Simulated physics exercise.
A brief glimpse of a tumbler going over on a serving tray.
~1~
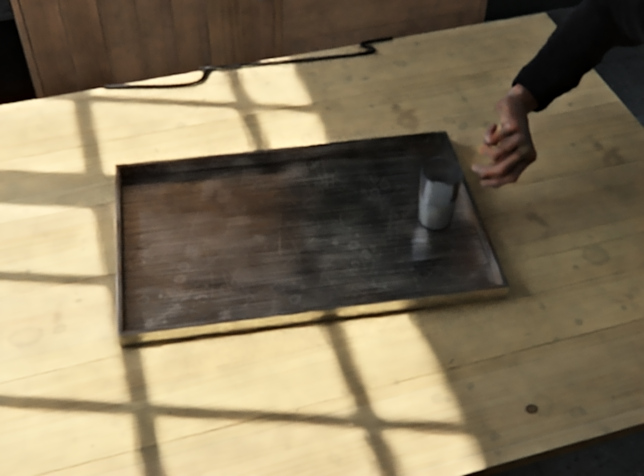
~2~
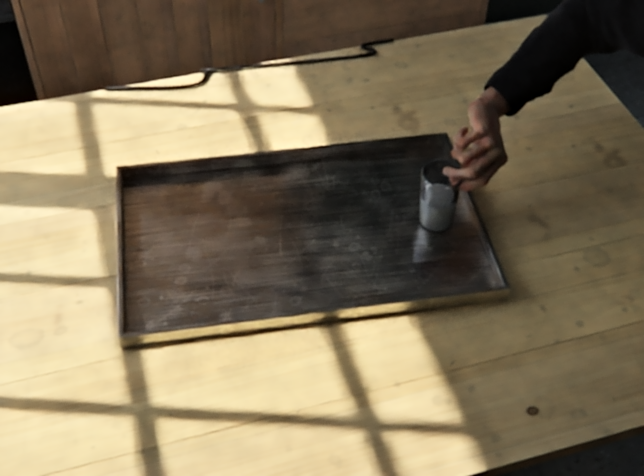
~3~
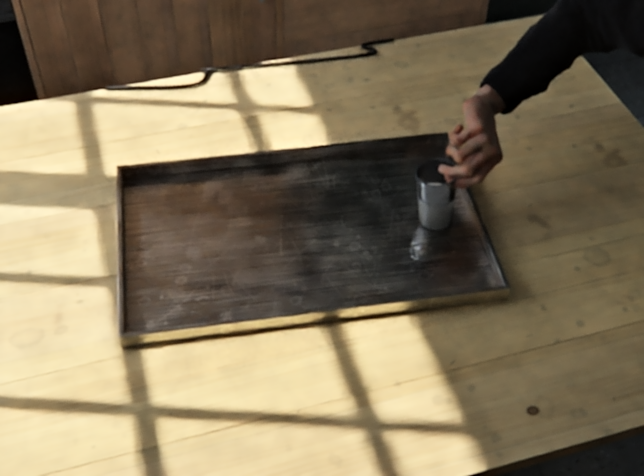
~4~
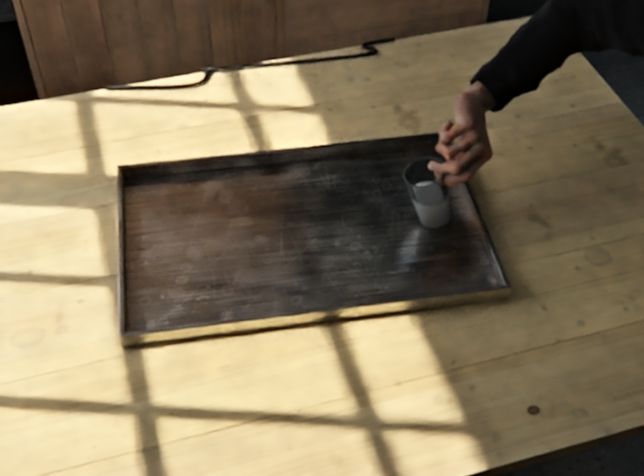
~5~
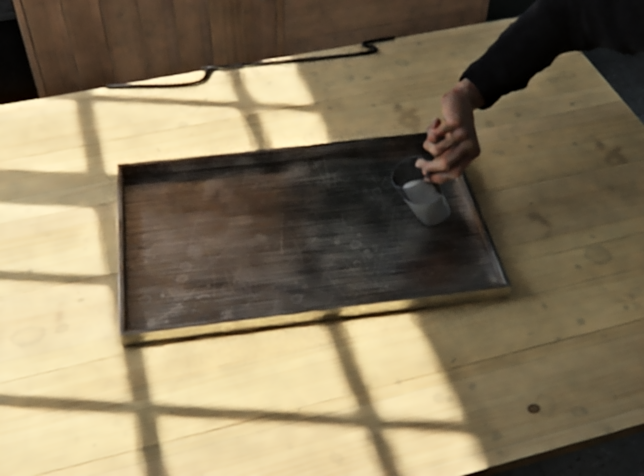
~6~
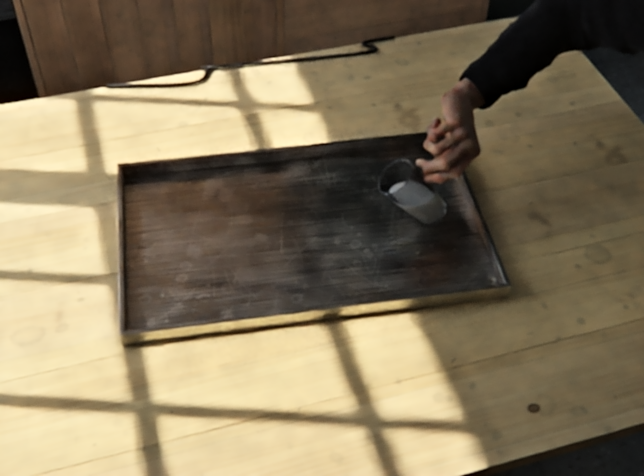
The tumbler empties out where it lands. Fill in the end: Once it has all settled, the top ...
Once it has all settled, the top is still dry.
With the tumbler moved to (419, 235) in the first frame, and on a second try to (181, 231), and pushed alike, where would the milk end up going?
At the first place it stays in the tray, at the second it escapes from the tray.
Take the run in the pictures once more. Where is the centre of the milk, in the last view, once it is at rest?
Resting centre: Around (215, 226).
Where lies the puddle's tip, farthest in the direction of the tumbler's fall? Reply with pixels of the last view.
The spill reaches roughly (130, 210).
Next, the tumbler lies in the tray; the puddle covers about as much as a plate; the top is dry.
After that, the puddle covers about as much as a tray; the top is dry.
Finally, the puddle covers about as much as a tray; the top is dry.
